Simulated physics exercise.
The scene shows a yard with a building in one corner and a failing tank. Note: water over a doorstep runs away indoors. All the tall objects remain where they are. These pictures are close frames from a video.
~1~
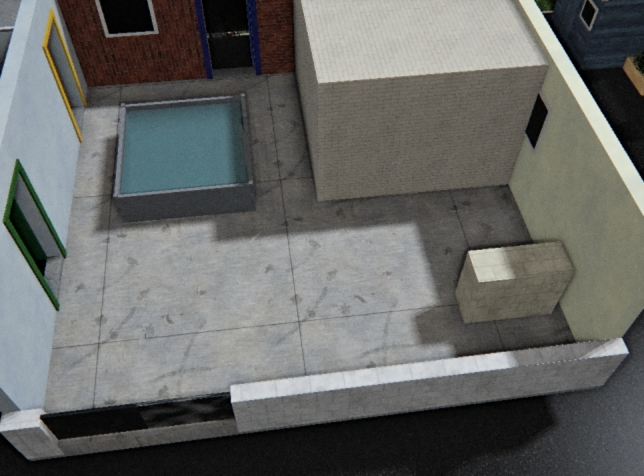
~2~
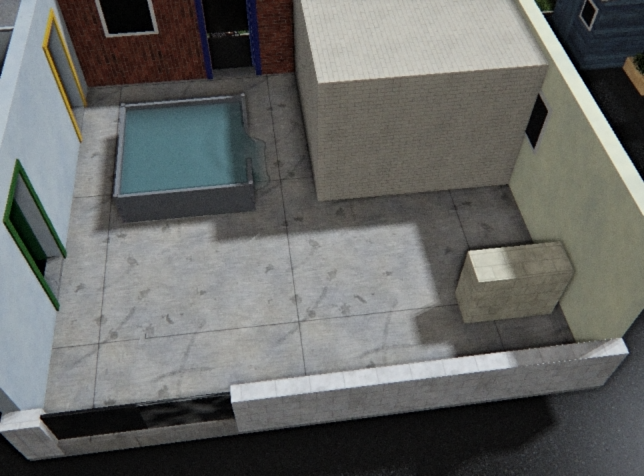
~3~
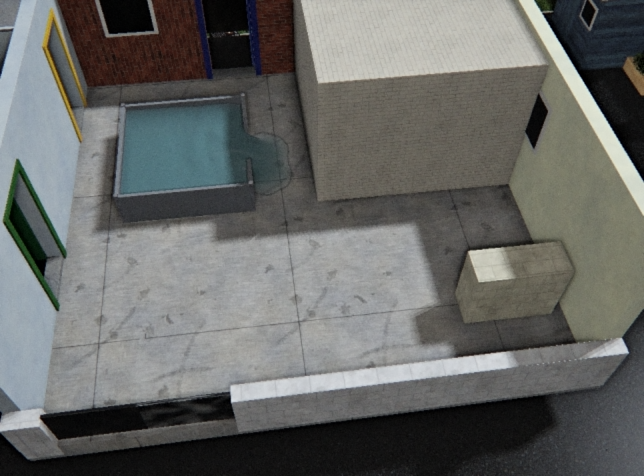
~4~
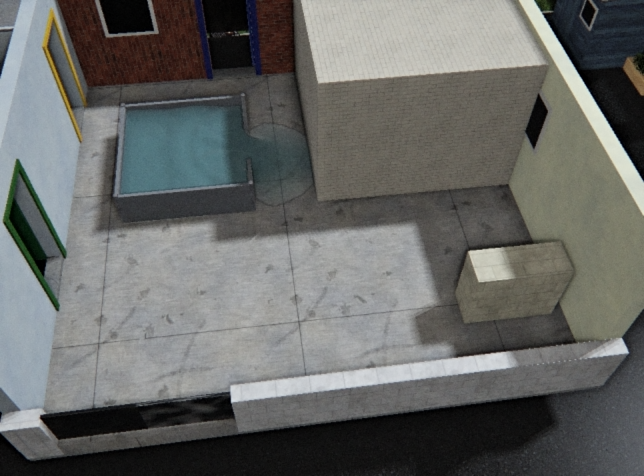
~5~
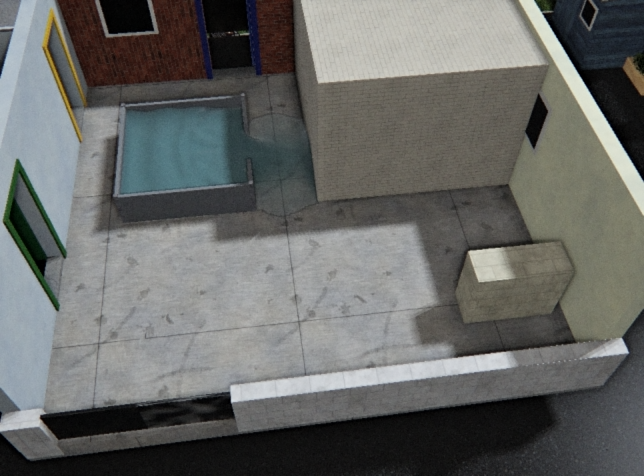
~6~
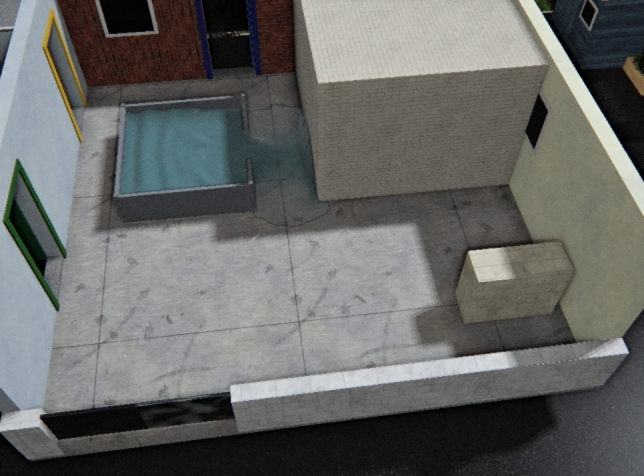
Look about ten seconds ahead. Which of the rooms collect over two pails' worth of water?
One by one: The green door does not top two buckets; the yellow door tops two buckets; the blue door tops two buckets.
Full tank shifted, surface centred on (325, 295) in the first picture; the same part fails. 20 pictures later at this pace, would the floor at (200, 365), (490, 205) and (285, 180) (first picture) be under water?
My reading is missed by the flood first, hit by the flood next and missed by the flood last.
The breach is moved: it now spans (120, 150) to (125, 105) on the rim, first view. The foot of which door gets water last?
It would be the blue door.
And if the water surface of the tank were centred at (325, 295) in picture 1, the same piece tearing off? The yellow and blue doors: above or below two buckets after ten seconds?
As I see it, the yellow door door remains beneath it while the blue door door remains beneath it.
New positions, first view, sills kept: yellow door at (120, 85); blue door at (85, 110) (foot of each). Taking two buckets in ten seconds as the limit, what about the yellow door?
My reading: The yellow door lets more in.
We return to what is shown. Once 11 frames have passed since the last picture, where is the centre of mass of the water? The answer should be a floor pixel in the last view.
I would point to (230, 169).
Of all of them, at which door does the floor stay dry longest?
It's the green door.
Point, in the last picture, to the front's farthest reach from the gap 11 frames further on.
Look around (396, 353).
A moment on, water covers 10 % of the floor; the green door not reached, the yellow door not reached, the blue door not reached.
Next, water covers 35 % of the floor; the green door not reached, the yellow door not reached, the blue door under two buckets in.
Then, water covers 60 % of the floor; the green door not reached, the yellow door not reached, the blue door over two buckets in.
Later, water covers 75 % of the floor; the green door wet at the sill, nothing in, the yellow door over two buckets in, the blue door far over two buckets in.
In the end, water covers 95 % of the floor; the green door wet at the sill, nothing in, the yellow door far over two buckets in, the blue door far over two buckets in.
